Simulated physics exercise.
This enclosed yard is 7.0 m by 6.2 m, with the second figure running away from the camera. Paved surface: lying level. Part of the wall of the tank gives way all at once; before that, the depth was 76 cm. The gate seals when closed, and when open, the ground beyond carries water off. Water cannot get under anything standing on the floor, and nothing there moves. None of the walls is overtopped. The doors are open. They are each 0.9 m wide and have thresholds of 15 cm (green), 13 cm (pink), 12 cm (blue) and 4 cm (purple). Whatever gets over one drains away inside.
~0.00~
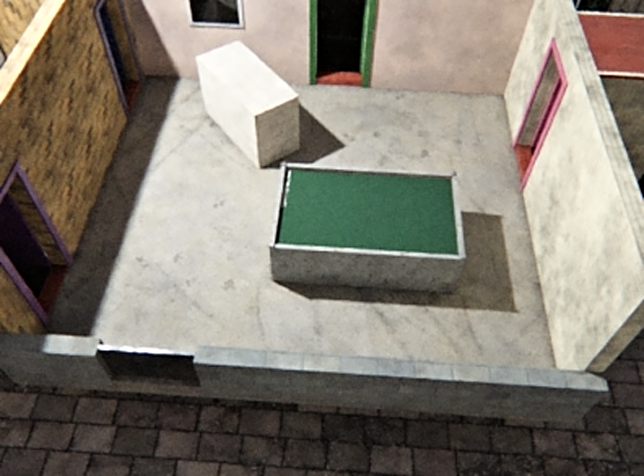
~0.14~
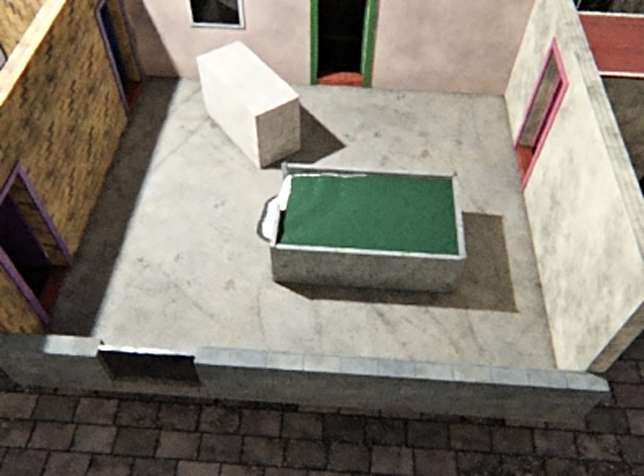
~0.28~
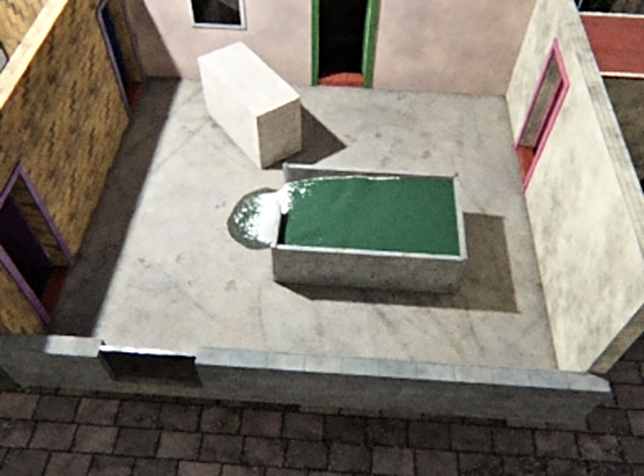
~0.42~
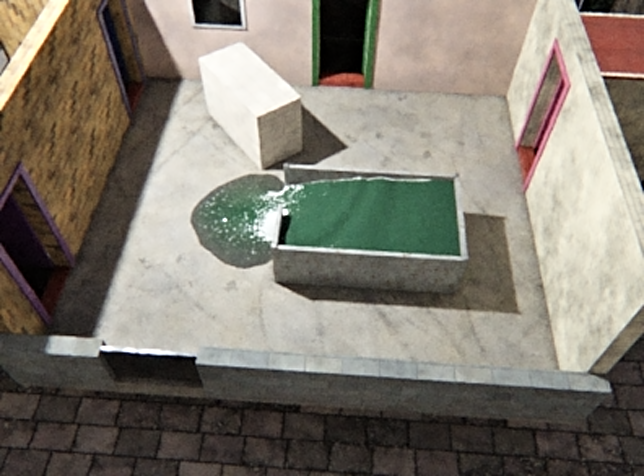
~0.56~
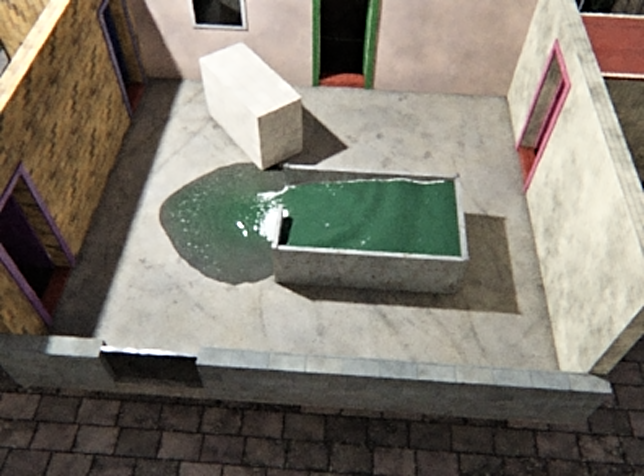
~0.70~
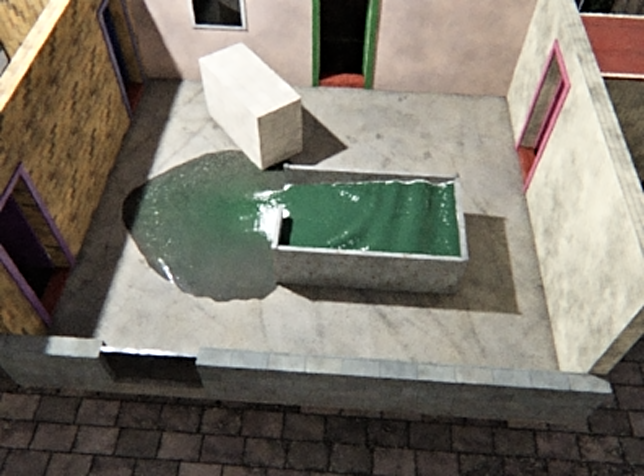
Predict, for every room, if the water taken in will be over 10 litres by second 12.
My prediction: Green door: Below the cap. Pink door: Below the cap. Blue door: Above the cap. Purple door: Above the cap.
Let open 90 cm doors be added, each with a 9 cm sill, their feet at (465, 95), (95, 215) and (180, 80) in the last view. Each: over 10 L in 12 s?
Per doorway, in order: Insufficient / sufficient / sufficient.
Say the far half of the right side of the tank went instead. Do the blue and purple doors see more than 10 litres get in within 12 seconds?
Here's how it goes: Blue falls short, purple exceeds it.
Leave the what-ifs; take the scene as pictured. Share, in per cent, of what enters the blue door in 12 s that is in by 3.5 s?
About 25%.
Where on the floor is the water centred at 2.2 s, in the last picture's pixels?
Centre: Approx. (281, 224) px.
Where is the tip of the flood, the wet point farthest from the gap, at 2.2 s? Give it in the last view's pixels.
I'd mark it close to (149, 78).
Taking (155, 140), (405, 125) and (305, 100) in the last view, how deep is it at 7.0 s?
Depths in turn: Roughly 11, 2 and 4 centimetres.
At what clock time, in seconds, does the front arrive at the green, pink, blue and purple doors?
Green: 3.6 s; pink: 6.5 s; blue: 1.6 s; purple: 1.3 s.
After 1.4 s water covers 25 % of the floor and is deepest (38 cm) near (273, 219); green door not reached, pink door not reached, blue door not reached, purple door 7 cm at the sill, 1 L in.
After 2.2 s water covers 35 % of the floor and is deepest (46 cm) near (149, 78); green door not reached, pink door not reached, blue door 17 cm at the sill, 1 L in, purple door 15 cm at the sill, 28 L in.
After 3.5 s water covers 40 % of the floor and is deepest (28 cm) near (145, 89); green door not reached, pink door not reached, blue door 20 cm at the sill, 22 L in, purple door 11 cm at the sill, 79 L in.
After 7.0 s water covers 90 % of the floor and is deepest (16 cm) near (212, 81); green door 4 cm at the sill, 0 L in, pink door 6 cm at the sill, 0 L in, blue door 15 cm at the sill, 77 L in, purple door 10 cm at the sill, 162 L in.
After 12.0 s water covers 100 % of the floor and is deepest (12 cm) near (41, 348); green door 2 cm at the sill, 0 L in, pink door 4 cm at the sill, 0 L in, blue door 9 cm at the sill, 83 L in, purple door 9 cm at the sill, 221 L in.
